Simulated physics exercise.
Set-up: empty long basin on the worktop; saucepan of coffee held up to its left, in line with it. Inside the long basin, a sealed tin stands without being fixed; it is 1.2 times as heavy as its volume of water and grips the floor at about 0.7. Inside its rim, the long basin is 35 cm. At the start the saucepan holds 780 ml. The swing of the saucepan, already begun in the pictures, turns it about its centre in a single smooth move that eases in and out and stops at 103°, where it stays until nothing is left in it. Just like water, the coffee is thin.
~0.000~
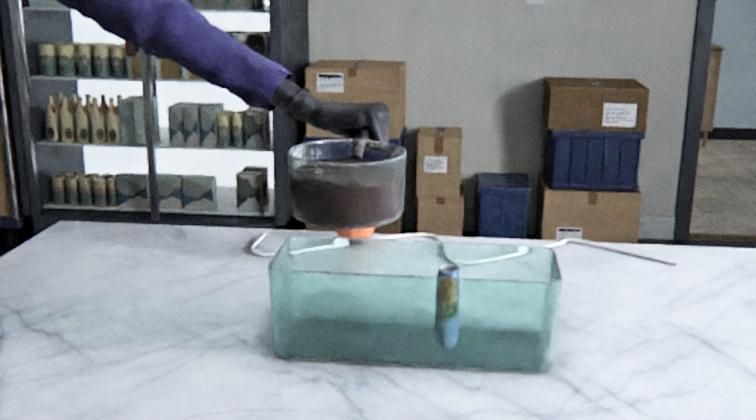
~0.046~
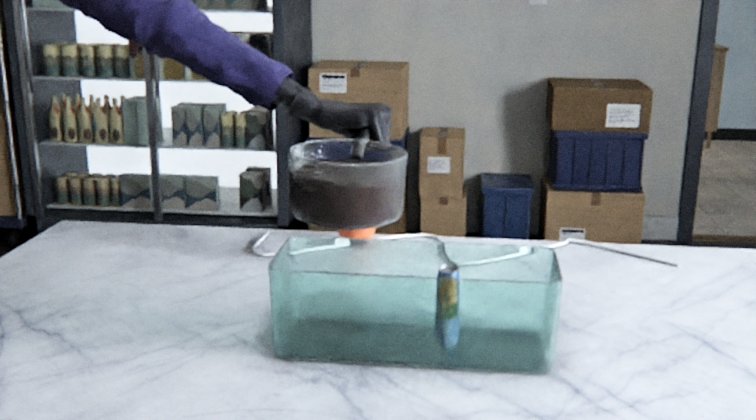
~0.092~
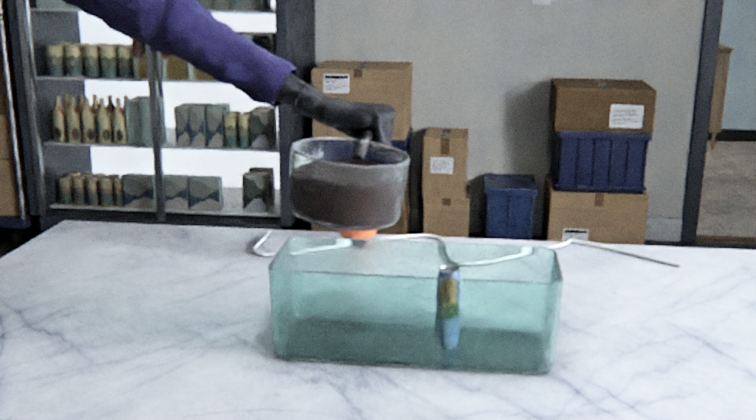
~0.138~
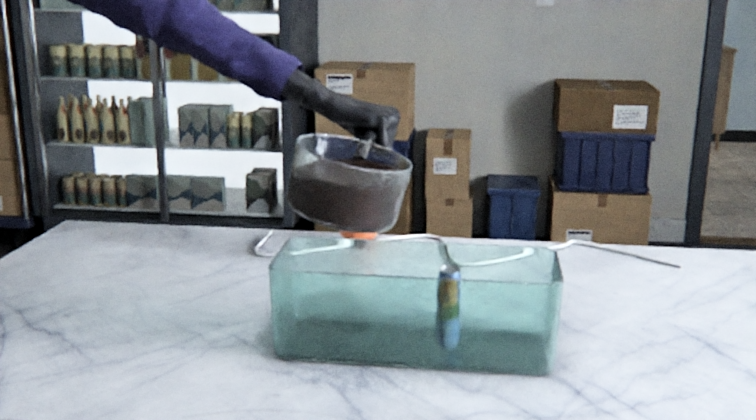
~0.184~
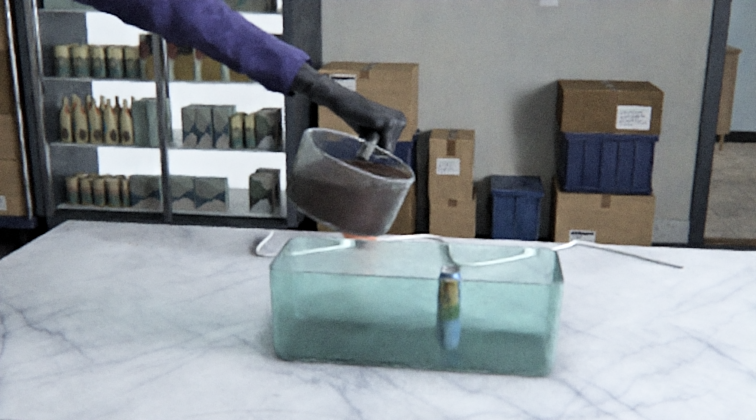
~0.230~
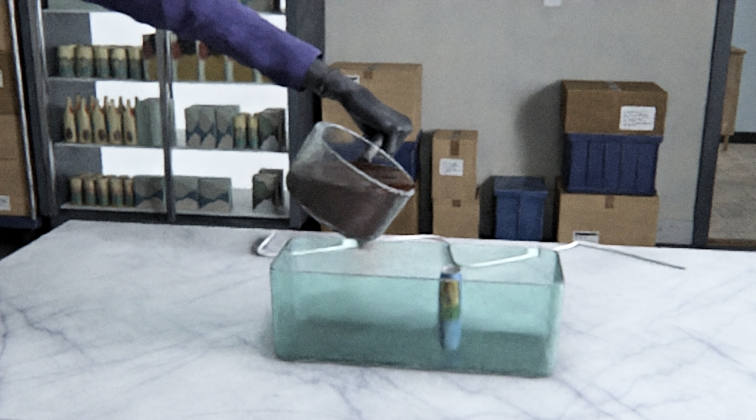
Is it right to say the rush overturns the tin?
It overturns.
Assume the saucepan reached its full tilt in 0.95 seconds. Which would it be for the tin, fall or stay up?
Then the tin does not tip.
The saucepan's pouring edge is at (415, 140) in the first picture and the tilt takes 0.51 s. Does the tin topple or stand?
After that, the tin overturns.
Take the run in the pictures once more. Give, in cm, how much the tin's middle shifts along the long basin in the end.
Looks like roughly 7.5 cm in total.
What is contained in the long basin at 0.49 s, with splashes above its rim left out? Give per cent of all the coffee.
The basin holds roughly 36 in a hundred parts at that moment.
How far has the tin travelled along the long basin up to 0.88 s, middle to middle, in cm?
Around 5 cm.
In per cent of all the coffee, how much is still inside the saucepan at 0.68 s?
Around 9 in a hundred is still there.
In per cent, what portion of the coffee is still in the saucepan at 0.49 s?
Some 34 per cent.
By 0.49 s the tilt is 95° and 35 per cent is still to pour; the tin stands where it began.
By 0.68 s the tilt is 103° and 9 per cent is still to pour; the tin leans 6°.
By 0.88 s the tilt is 103° and 1 per cent is still to pour; the tin leans 41°.
By 1.10 s the tilt is 103° and 0 per cent is still to pour; the tin lies on its side.
At rest the tin lies on its side.
